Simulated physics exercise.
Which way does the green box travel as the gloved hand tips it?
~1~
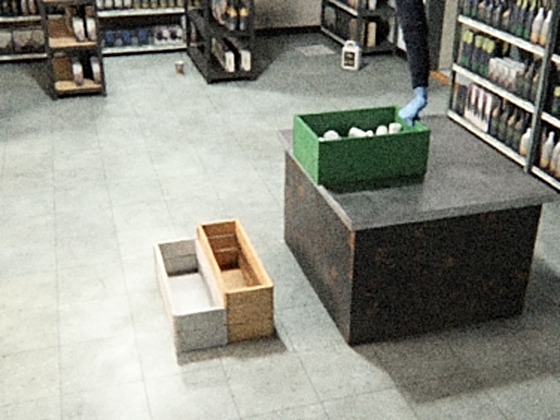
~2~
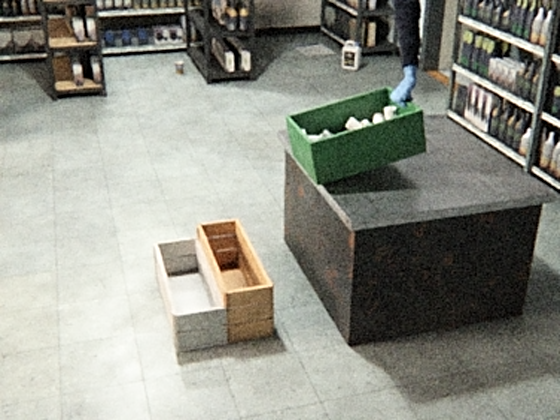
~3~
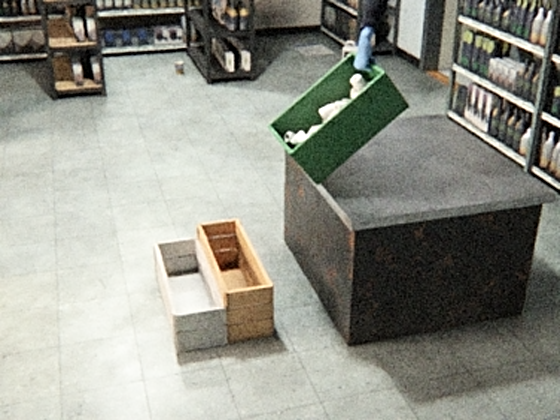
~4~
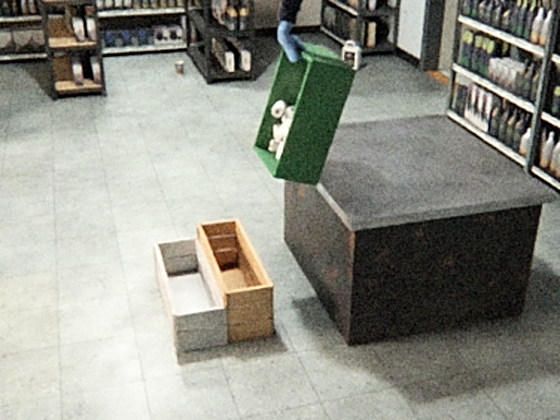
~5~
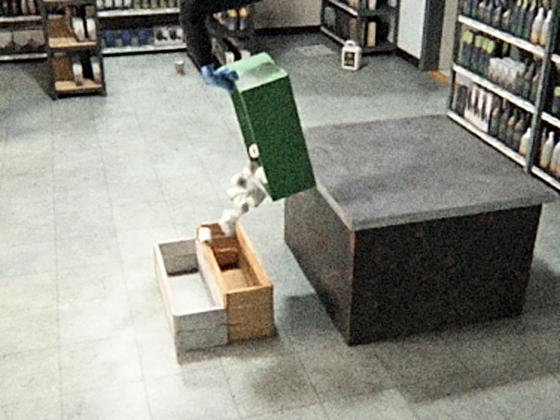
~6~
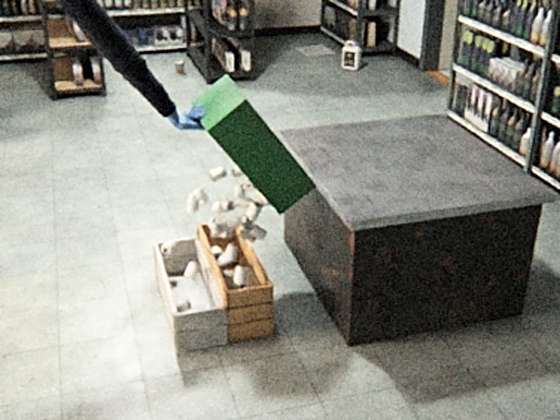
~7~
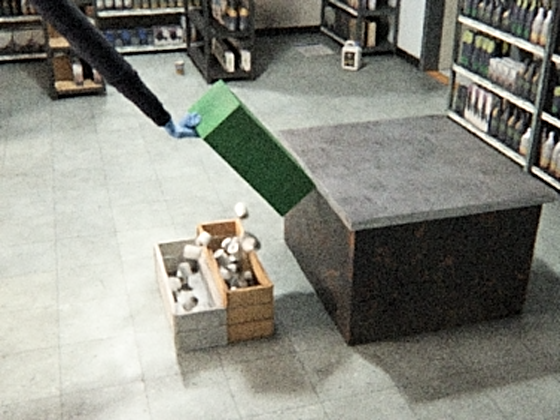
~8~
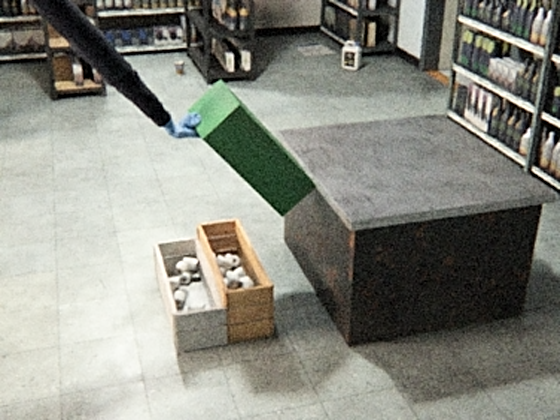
The green box moves to the left, going past the end of the bench as it tips over.
